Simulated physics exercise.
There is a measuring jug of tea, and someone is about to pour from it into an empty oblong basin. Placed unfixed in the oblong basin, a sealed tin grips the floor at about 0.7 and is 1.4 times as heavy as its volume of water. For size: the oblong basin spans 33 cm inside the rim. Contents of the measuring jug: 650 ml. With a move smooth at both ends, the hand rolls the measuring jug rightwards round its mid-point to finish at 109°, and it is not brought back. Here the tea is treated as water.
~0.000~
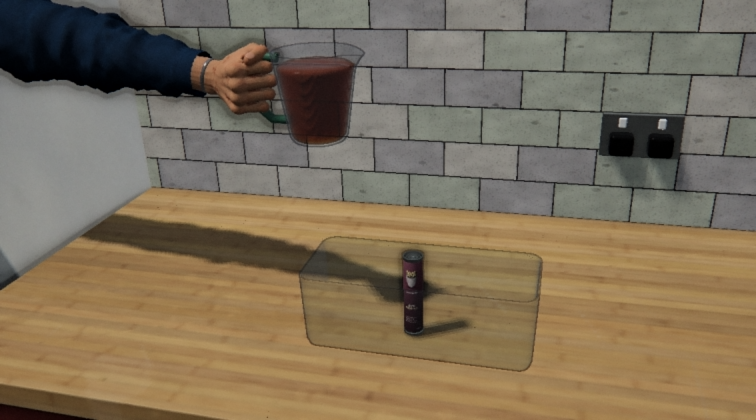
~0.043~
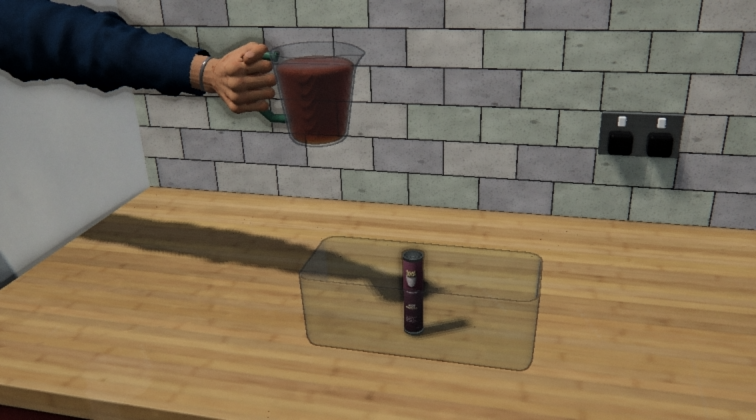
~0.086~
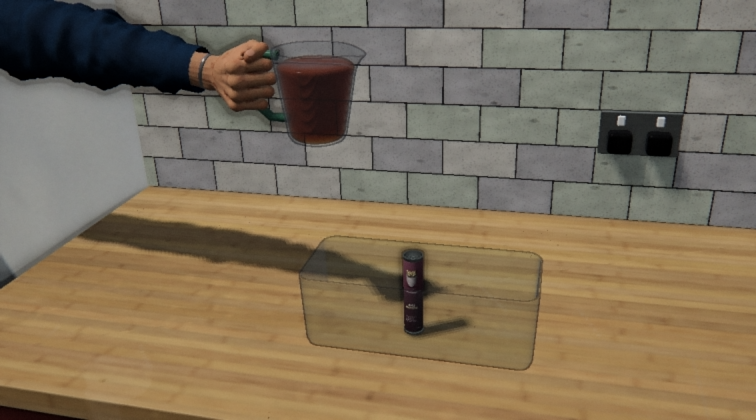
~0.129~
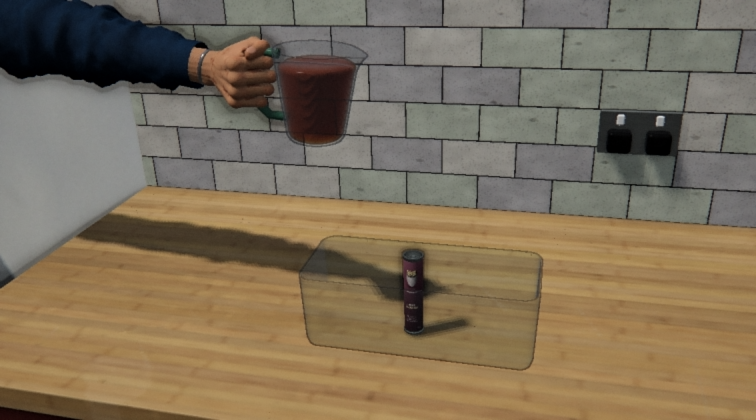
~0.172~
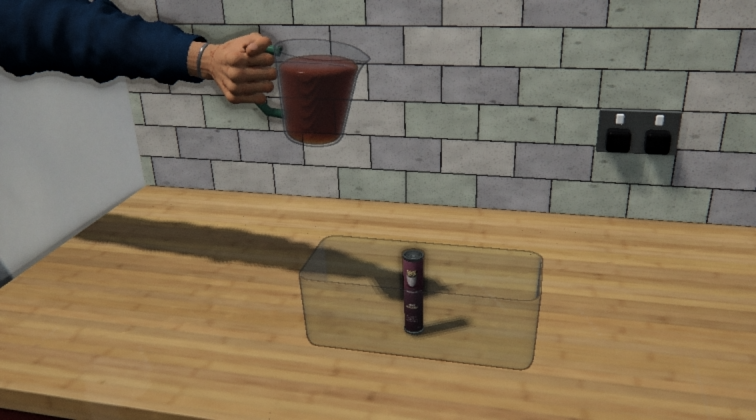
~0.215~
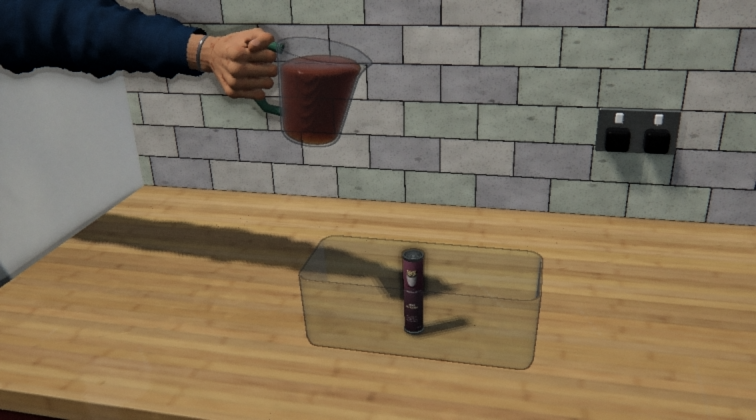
A hand held a clear measuring jug of reddish-brown tea above a wooden counter, beside a see-through basin with a dark tin, then slowly tilted the jug slightly to the right.
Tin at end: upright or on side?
It stands firm.
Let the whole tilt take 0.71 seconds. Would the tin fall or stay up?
Outcome - the tin remains standing.
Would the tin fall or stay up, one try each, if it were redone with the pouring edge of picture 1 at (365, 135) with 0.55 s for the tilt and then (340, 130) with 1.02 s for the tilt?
Trial 1 - tin tips; trial 2 - tin stays standing.
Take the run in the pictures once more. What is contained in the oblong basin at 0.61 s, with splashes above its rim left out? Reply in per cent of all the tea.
About 2 per cent.
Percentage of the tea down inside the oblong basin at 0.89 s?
The fraction sits near 50 in a hundred.
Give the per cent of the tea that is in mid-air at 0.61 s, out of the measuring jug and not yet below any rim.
About 26 per cent.
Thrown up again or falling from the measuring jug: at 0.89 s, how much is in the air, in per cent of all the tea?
Some 36 per cent.
After 0.61 s the tilt is 70° and 72 per cent is still to pour; the tin stands where it began.
After 0.89 s the tilt is 105° and 15 per cent is still to pour; the tin stands where it began.
After 1.19 s the tilt is 109° and 0 per cent is still to pour; the tin stands where it began.
After 1.52 s the tilt is 109° and 0 per cent is still to pour; the tin stands where it began.
In the end the tin stands where it began.
